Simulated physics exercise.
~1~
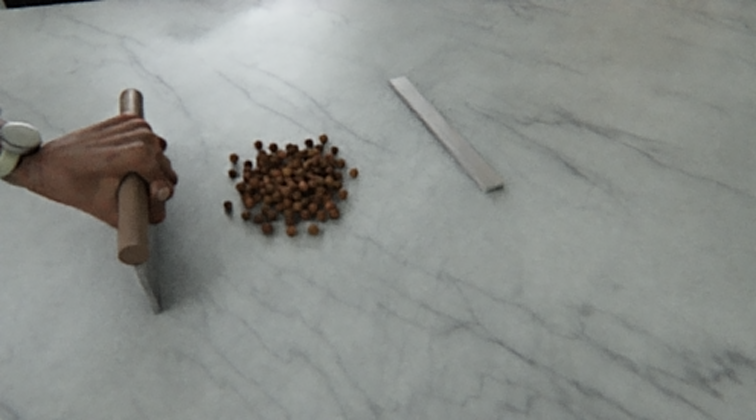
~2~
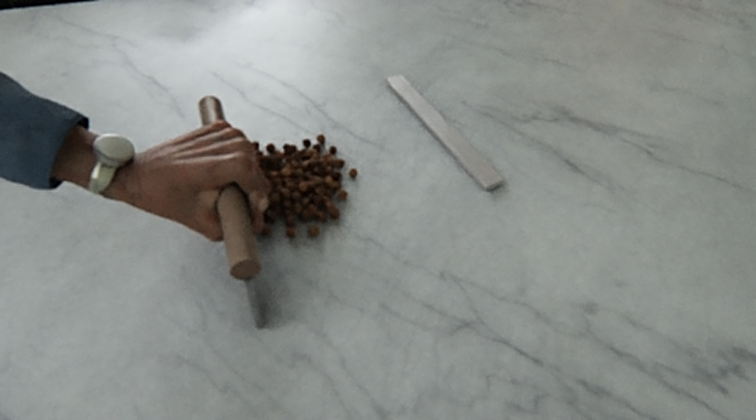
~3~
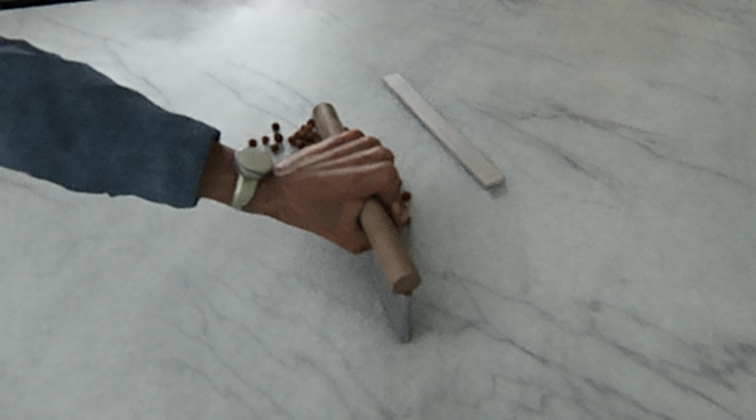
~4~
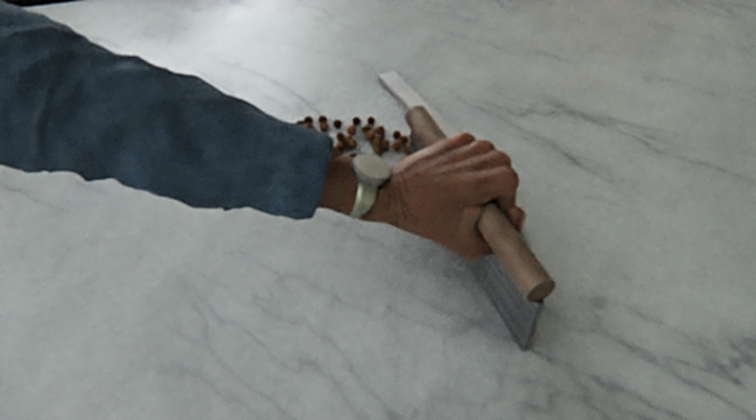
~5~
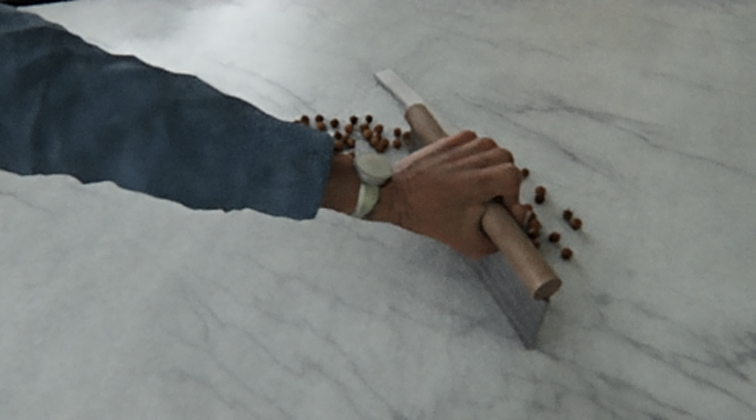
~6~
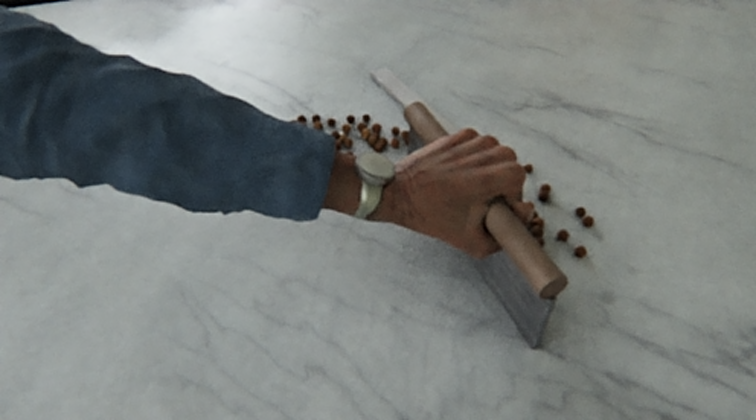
The footage shows a hand wearing a watch sweep a wooden-handled scraper rightwards across a marble surface, pushing through a pile of small brown balls toward a pale strip, then stopping beside it, with some balls left behind the scraper and others scattered to its right.
